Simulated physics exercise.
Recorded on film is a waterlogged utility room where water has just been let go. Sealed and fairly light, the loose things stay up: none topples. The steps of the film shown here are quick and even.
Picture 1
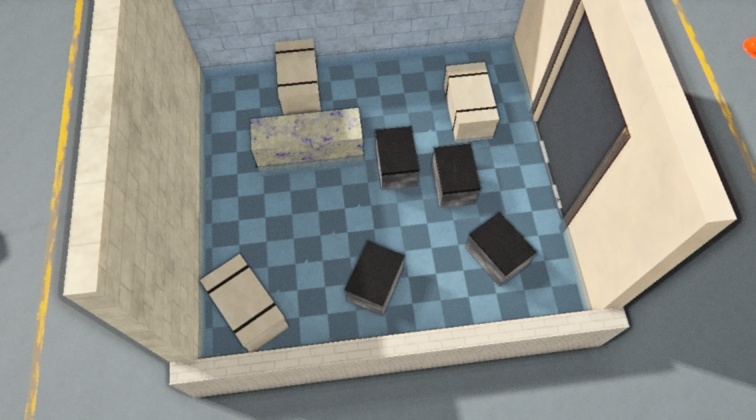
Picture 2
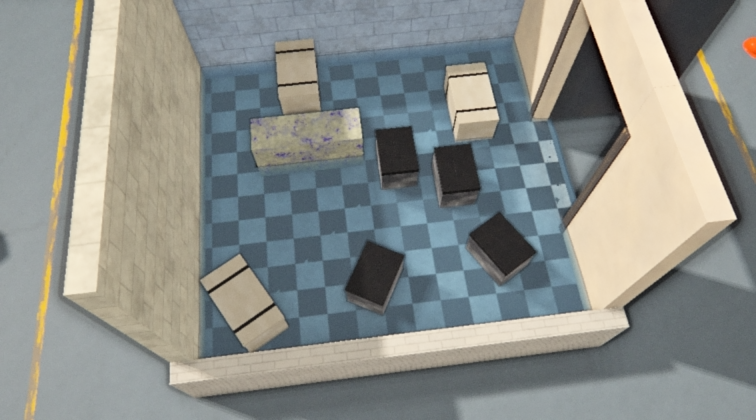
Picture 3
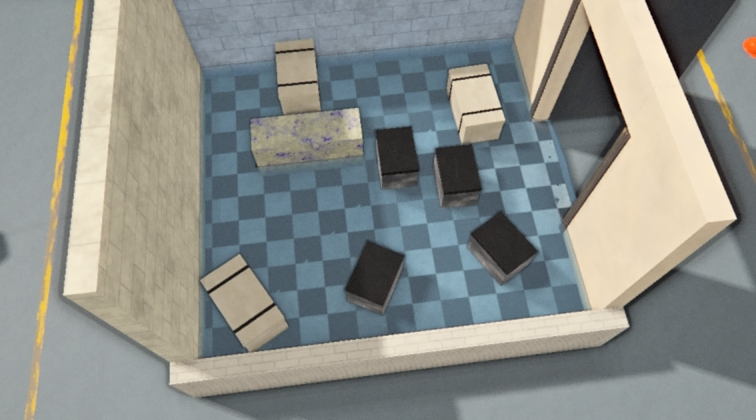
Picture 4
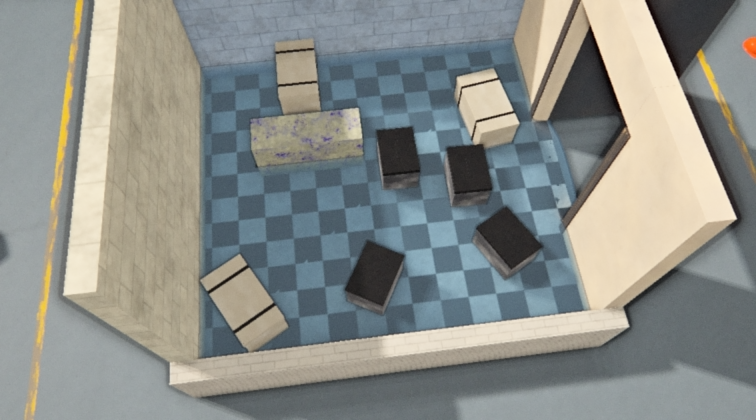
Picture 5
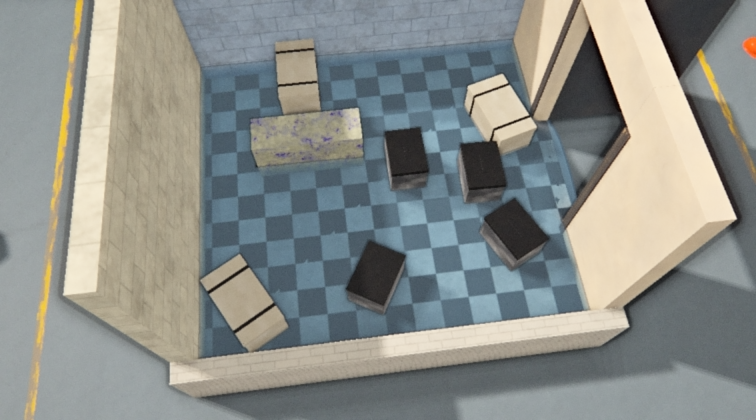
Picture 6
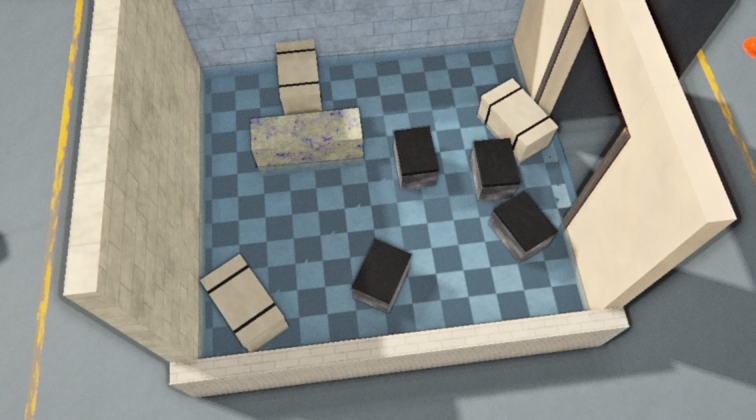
Tiled utility room seen from above, a dark door panel on the right disappearing, then pale and black boxes drifting slightly rightward.
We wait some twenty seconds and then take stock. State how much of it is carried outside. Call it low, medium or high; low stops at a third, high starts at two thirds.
High.
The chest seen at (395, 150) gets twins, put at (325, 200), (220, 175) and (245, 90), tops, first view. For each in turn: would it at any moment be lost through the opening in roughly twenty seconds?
In sequence: Exits, never exits, never exits.
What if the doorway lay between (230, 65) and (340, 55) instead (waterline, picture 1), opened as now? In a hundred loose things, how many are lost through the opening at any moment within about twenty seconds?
I'd put it near 60 per cent.
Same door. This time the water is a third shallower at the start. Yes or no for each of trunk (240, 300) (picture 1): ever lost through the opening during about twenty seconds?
As I see it, it never leaves.
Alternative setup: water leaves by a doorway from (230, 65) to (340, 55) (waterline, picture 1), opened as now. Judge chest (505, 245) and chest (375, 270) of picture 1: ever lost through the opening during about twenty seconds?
Result per object, in order: Never exits, never exits.
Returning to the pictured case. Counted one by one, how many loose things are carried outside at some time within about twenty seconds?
By my count, 6.
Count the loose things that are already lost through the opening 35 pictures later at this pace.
By then the total stands at 5.
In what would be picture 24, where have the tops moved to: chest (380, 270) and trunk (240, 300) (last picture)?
Roughly (499, 223) for one and (285, 298) for the other.
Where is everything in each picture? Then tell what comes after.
In the first picture, a trunk at (472, 92), afloat; a chest at (457, 167) floats; 0 of 7 have shifted.
In the second picture, a trunk at (472, 92), afloat; a chest at (457, 167), afloat; 0 of 7 have shifted.
In the third picture, a trunk at (477, 94) floats, close to its start; a chest at (458, 168) floats; 1 of 7 have shifted.
In the fourth picture, a trunk at (488, 100) floats, close to its start; a chest at (469, 167), afloat, close to its start; 3 of 7 have shifted.
In the fifth picture, a trunk at (502, 106), afloat, a stride from its start; a chest at (483, 164) floats, close to its start; 4 of 7 have shifted.
In the sixth picture, a trunk at (519, 111), afloat, a stride from its start; a chest at (497, 161), afloat, a stride from its start; 5 of 7 have shifted.
A moment on, 3 of 7 are out; 4 afloat.
Next, 4 of 7 are out; 3 afloat.
Later, 5 of 7 are out; 2 afloat.
In the end, 6 of 7 are out; 1 afloat.
